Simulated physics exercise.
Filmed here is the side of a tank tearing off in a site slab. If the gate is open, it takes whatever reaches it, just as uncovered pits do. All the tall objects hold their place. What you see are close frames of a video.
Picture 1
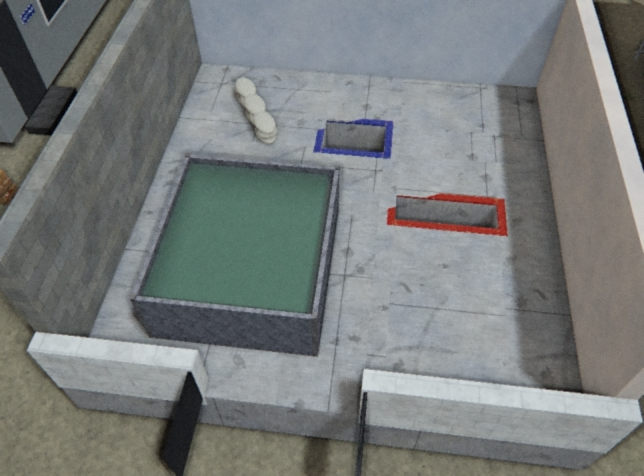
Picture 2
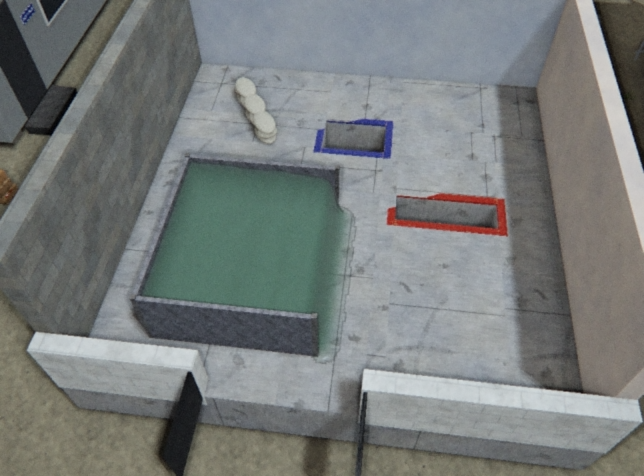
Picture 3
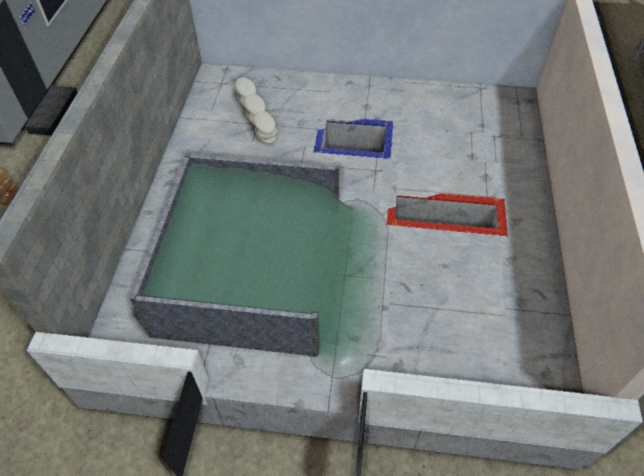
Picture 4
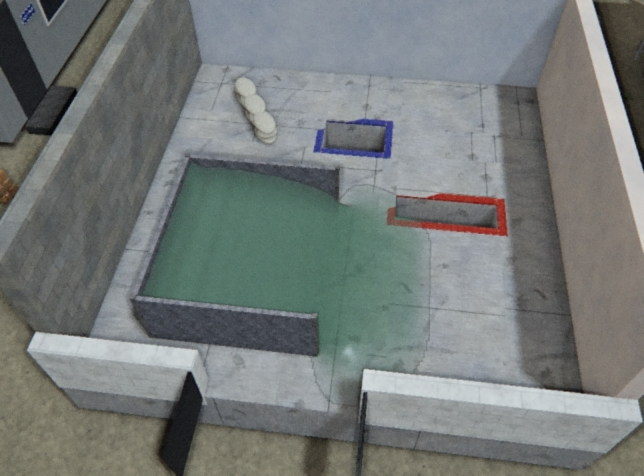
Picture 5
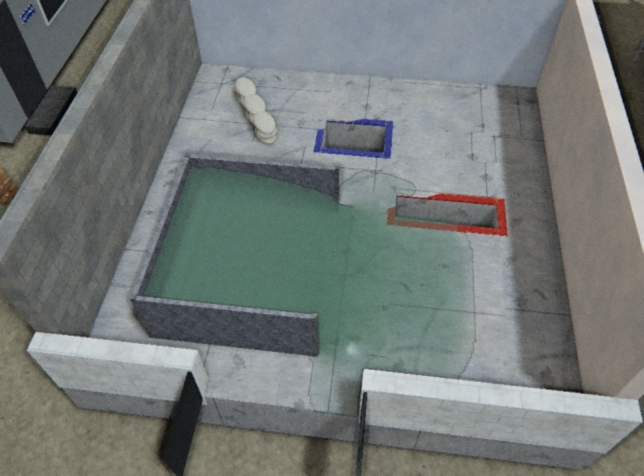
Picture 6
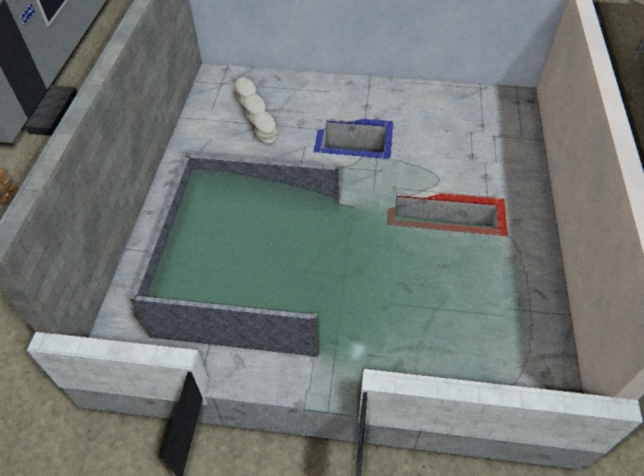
The clip shows a walled slab with a tank of green water whose right side gives way, and the water pours out and spreads rightward across the floor, around the red-edged pit, while the white discs stay still.
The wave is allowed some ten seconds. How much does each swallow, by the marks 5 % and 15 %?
The gate carries off some - in the five to fifteen per cent range; the blue pit carries off some - in the five to fifteen per cent range; the red pit carries off plenty - exceeding fifteen per cent.
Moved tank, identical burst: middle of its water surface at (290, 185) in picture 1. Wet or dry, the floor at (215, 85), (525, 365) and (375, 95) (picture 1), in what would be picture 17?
Spot 1 unwetted, spot 2 wetted, spot 3 unwetted.
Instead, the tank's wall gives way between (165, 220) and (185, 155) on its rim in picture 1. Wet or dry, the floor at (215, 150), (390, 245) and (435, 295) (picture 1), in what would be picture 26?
Note, points one to three: Reached and soaked / unreached / unreached.
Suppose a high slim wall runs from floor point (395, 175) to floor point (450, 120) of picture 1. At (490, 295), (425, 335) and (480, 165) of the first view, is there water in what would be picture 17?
Result, listed order: Spot 1 reached by the flood, spot 2 reached by the flood, spot 3 reached by the flood.
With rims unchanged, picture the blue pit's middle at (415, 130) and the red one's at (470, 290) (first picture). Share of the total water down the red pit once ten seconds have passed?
Note: Red pit, 60 percent.
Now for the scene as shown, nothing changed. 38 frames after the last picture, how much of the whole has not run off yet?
I make it 60 per cent.
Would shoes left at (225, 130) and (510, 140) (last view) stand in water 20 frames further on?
As listed: Clear, flooded.
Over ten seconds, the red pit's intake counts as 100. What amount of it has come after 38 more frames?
Near 80 per cent, give or take.
A moment on, water covers 35 % of the floor; the gate 0 %, the blue pit 0 %, the red pit 4 %.
Next, water covers 40 % of the floor; the gate 1 %, the blue pit 0 %, the red pit 9 %.
Then, water covers 50 % of the floor; the gate 1 %, the blue pit 0 %, the red pit 17 %.
Later, water covers 75 % of the floor; the gate 5 %, the blue pit 2 %, the red pit 32 %.
In the end, water covers 95 % of the floor; the gate 9 %, the blue pit 8 %, the red pit 41 %.
